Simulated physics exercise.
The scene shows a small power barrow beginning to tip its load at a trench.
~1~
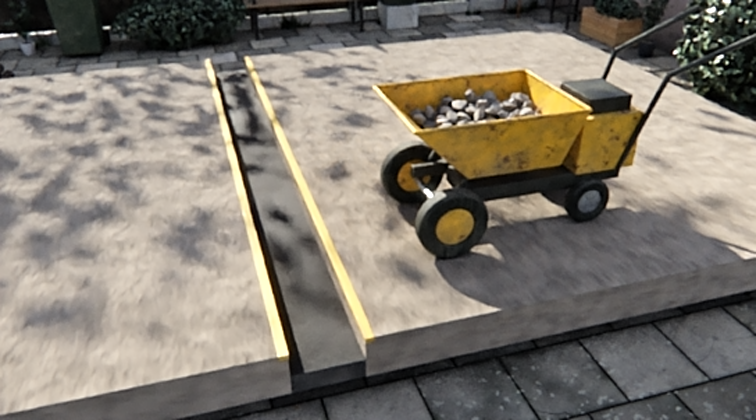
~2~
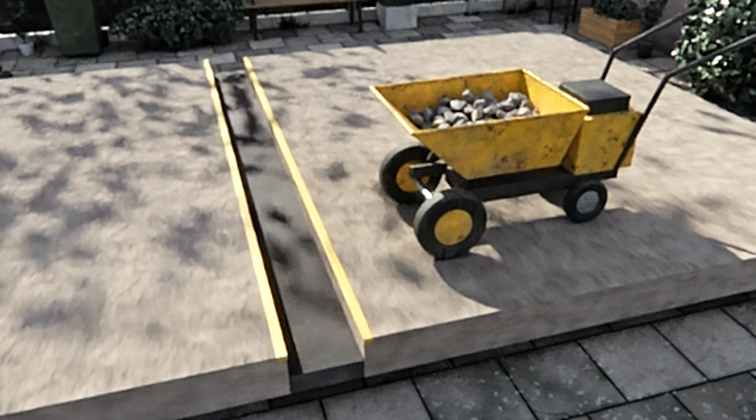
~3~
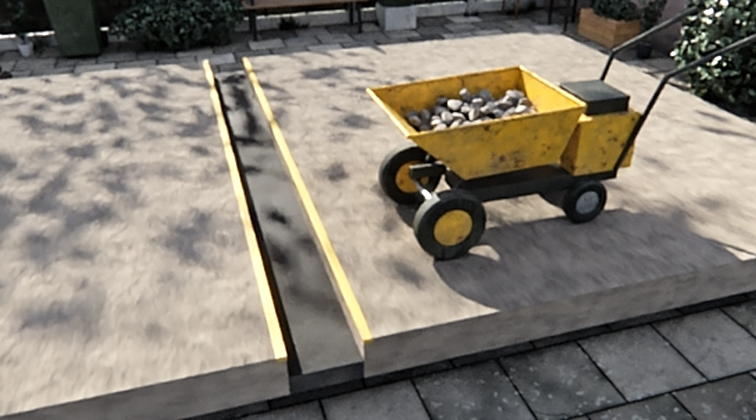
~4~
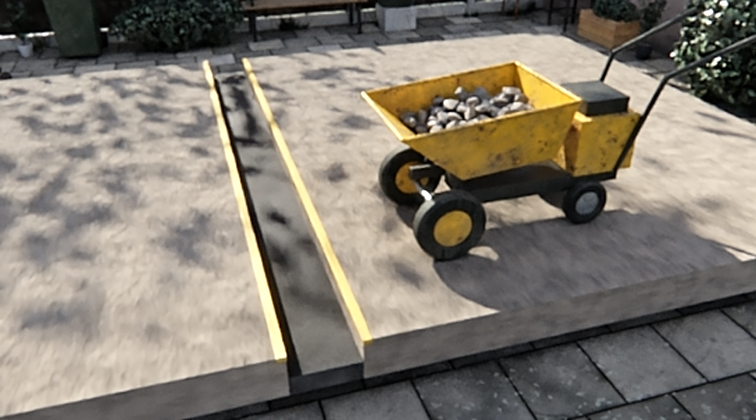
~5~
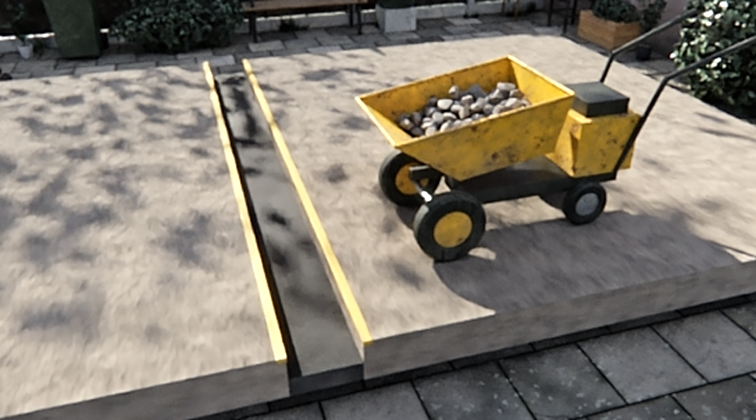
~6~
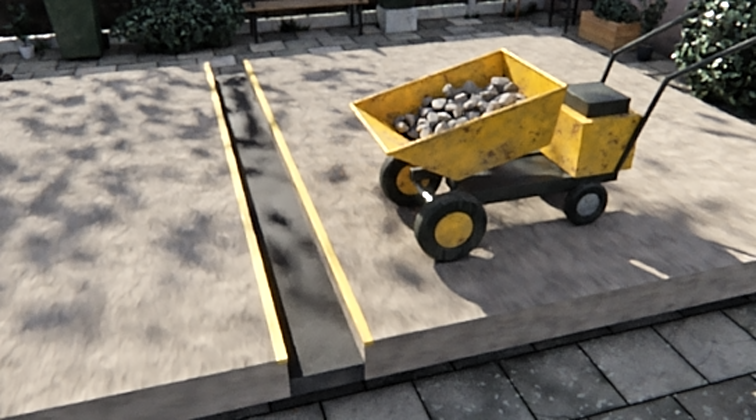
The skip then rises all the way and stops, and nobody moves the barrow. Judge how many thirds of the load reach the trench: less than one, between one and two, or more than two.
More than two thirds of it.
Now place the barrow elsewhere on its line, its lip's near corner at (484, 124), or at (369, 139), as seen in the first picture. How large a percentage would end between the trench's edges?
Close to 40 in a hundred, and close to 50 in a hundred.
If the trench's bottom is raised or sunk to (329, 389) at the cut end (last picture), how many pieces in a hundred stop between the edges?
The share comes to around 100 percent.
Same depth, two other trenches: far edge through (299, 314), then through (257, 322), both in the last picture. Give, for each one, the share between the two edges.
The first case gives close to 60 per cent and the second close to 100 per cent.
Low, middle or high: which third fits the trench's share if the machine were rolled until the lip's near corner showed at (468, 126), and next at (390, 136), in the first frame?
Log - stop 1: Between a third and two thirds. Stop 2: More than two thirds.
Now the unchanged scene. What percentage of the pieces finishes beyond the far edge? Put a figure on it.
Roughly 5 in a hundred.
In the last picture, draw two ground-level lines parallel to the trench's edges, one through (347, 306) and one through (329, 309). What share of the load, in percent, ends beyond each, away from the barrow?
About 90 percent, then about 70 percent.
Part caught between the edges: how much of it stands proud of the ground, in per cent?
25 per cent or so.
Soon after the last picture, skip tipped steeply; all in the skip.
A little later, skip tipped right over; most in the skip; a small part in or heaped over the trench; a stray few falling.
Later still, skip tipped right over; a small part in the skip; a stray few short of the trench; most in or heaped over the trench; a stray few beyond it.
By the end, skip tipped right over; a small part in the skip; a stray few short of the trench; most in or heaped over the trench; a stray few beyond it.
